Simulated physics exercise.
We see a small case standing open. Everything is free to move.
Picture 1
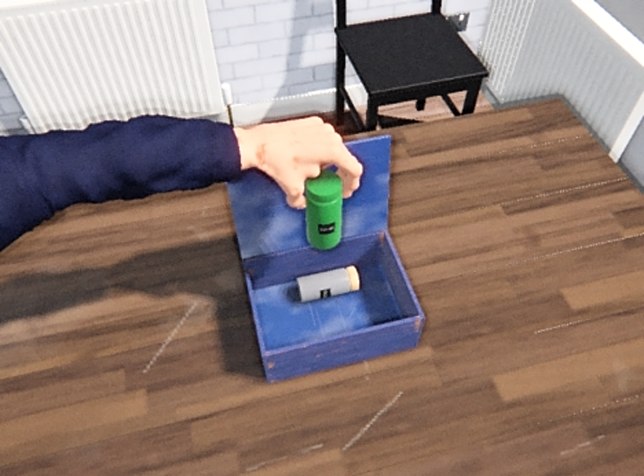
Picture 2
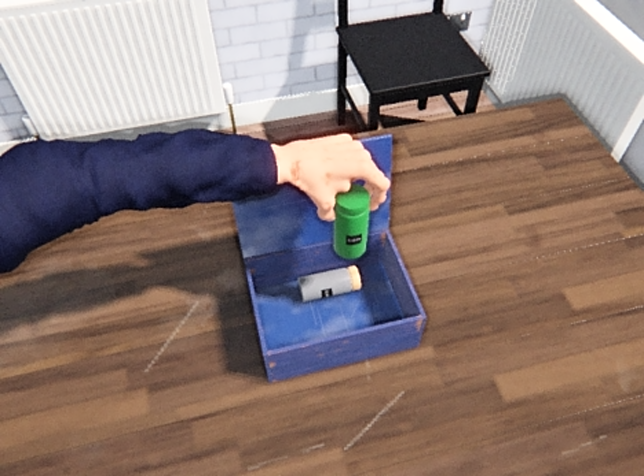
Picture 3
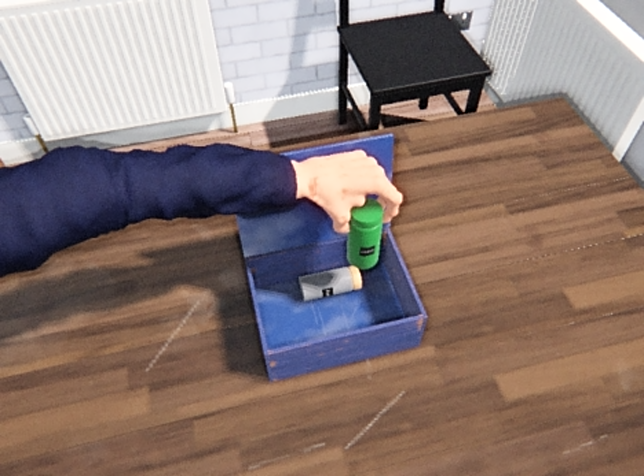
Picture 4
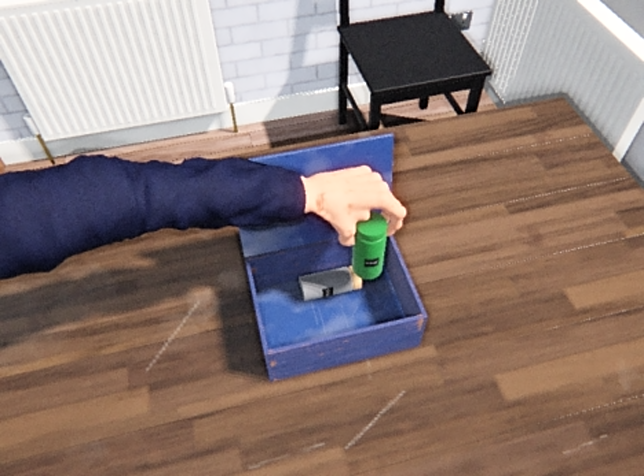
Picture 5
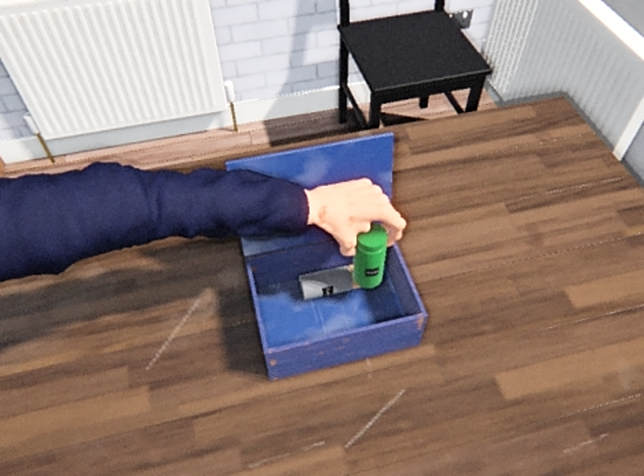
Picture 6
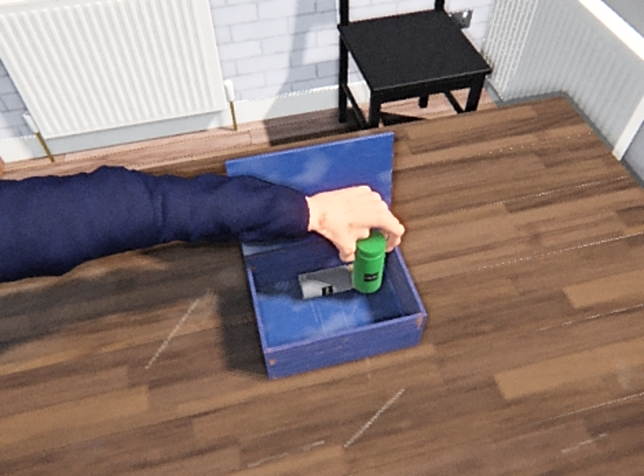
On a wooden floor near a black chair, an open blue case holds a grey shaker lying on its side, while a hand reaching from the left moves a green shaker rightward and lowers it into the case beside it.
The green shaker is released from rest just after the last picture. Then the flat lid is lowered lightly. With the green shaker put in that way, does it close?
Outcome: The lid closes.
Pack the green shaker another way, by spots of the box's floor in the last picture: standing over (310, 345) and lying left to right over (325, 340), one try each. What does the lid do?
First try: It is held up; second try: It sits on the rim.
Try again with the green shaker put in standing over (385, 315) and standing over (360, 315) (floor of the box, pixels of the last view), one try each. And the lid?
First, it stays ajar; second, it will not close.
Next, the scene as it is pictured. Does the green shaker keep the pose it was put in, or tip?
It ends up tilted.
Then, 1.10 s later than the last frame, lid starting down; green shaker on its side near (384, 304).
Then, 1.80 s later than the last frame, lid 40° above the rim; green shaker on its side near (385, 304).
When it is over, lid shut; lying over in the box, green shaker; grey shaker as before. End places, in pixels of the last picture, green shaker near (384, 304).
